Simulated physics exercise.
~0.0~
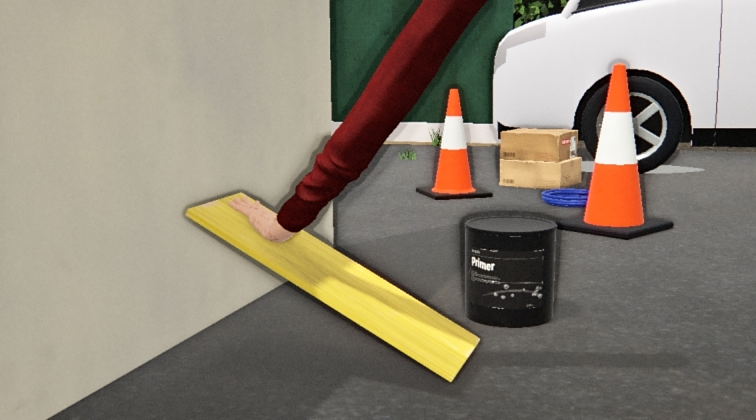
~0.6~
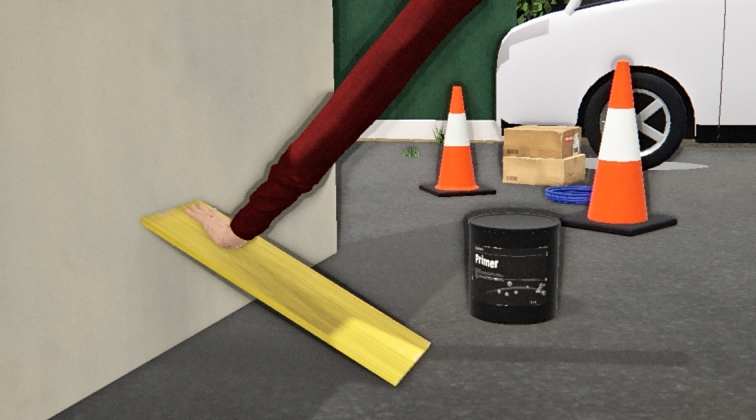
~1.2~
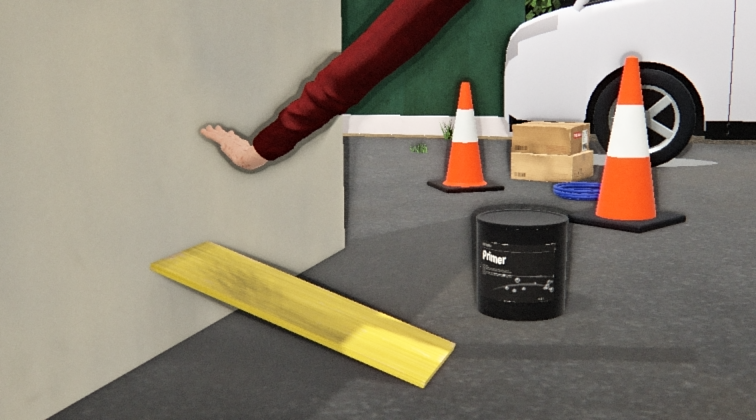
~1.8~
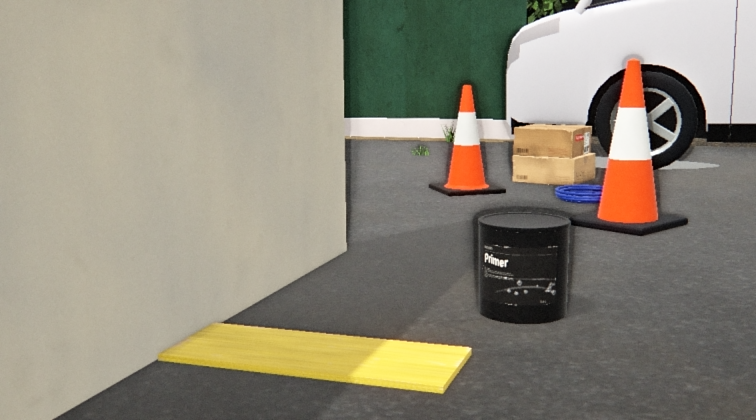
A long yellow board leans at a slant against a bare, pale wall at left, steadied by a hand in a dark red sleeve, on a grey paved floor seen through a slightly swaying camera. A black pail labelled Primer stands to the right, with two orange and white cones, cardboard boxes, a blue coil and a white car behind. The hand shifts the board a little to the left, then lets go and draws back. Left alone, the board slips out and slides down the wall. It ends lying flat on the floor, while the pail stays in place.
